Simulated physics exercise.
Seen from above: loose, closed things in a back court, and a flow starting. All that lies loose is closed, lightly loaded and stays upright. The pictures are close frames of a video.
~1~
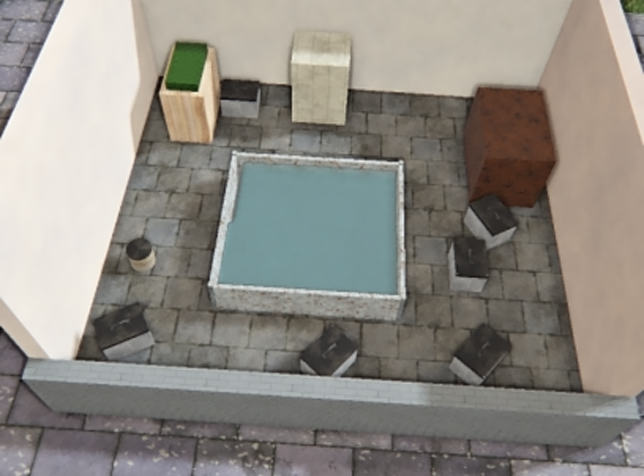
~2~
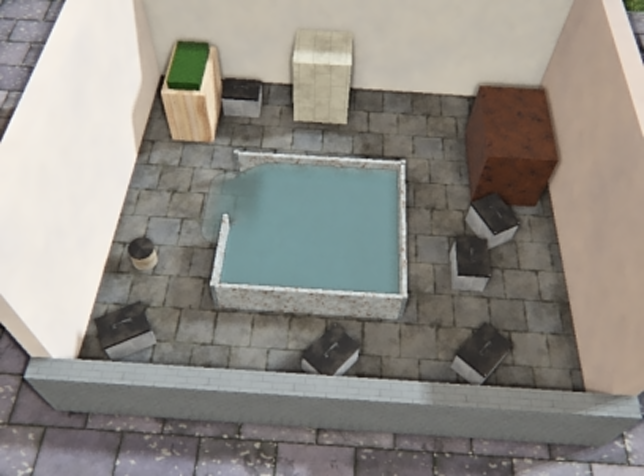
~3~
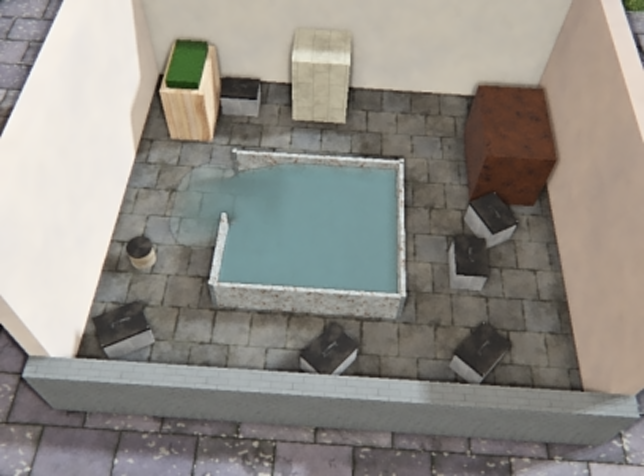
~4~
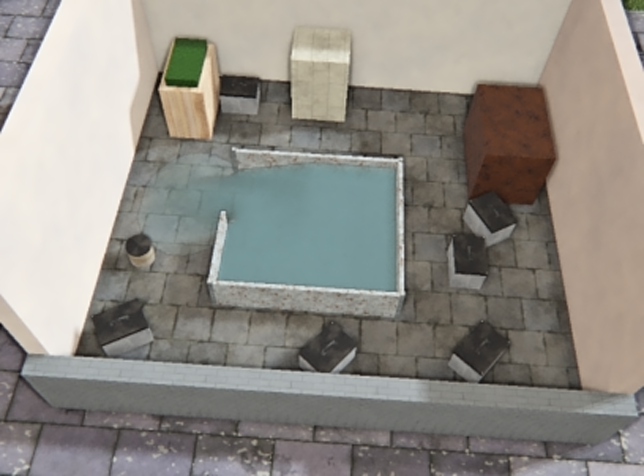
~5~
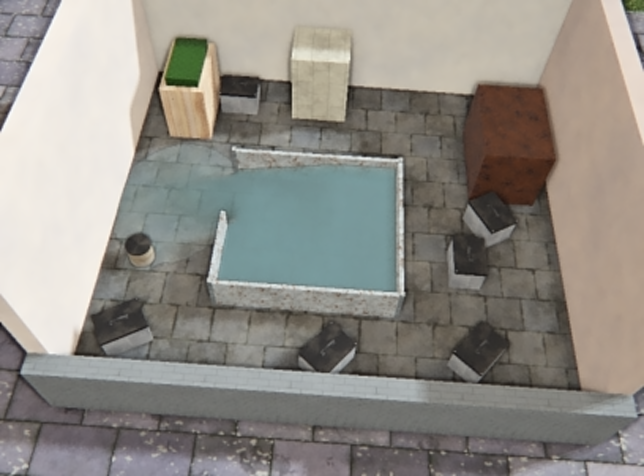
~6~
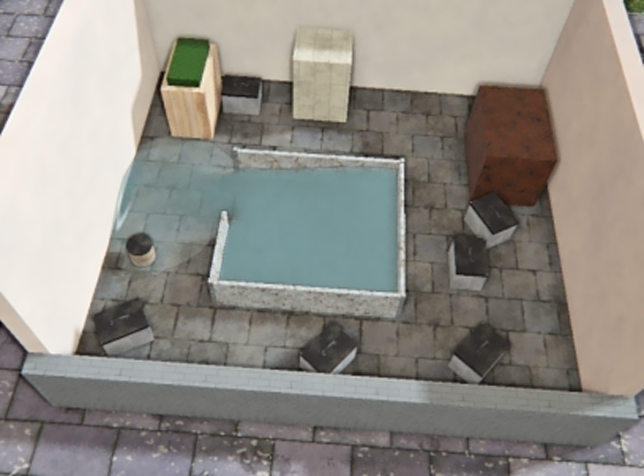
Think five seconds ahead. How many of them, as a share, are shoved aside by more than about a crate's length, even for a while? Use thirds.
Share: One to two thirds.
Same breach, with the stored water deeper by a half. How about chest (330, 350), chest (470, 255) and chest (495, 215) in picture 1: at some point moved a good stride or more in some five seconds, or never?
One after the other: Swept aside, less than that, no.
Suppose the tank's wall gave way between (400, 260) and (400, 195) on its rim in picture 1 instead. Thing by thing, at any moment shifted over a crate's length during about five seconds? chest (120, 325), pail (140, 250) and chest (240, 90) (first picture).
In turn: Under that, under that, never so far.
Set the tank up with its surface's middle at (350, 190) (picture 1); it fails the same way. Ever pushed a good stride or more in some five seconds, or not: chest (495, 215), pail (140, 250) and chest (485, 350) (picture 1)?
In turn: Under that, that far or more, never so far.
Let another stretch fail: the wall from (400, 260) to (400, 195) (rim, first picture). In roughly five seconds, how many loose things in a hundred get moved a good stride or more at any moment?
Some 60 per cent.
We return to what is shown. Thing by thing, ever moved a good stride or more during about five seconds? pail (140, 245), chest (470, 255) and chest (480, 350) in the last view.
One after the other: Pushed that far, under that, under that.
A moment on, 0 of 7 are well off their spots; 0 afloat.
Next, 0 of 7 are well off their spots; 0 afloat.
Later, 2 of 7 are well off their spots; 1 afloat.
In the end, 3 of 7 are well off their spots, and 3 have been at some point; 1 afloat.
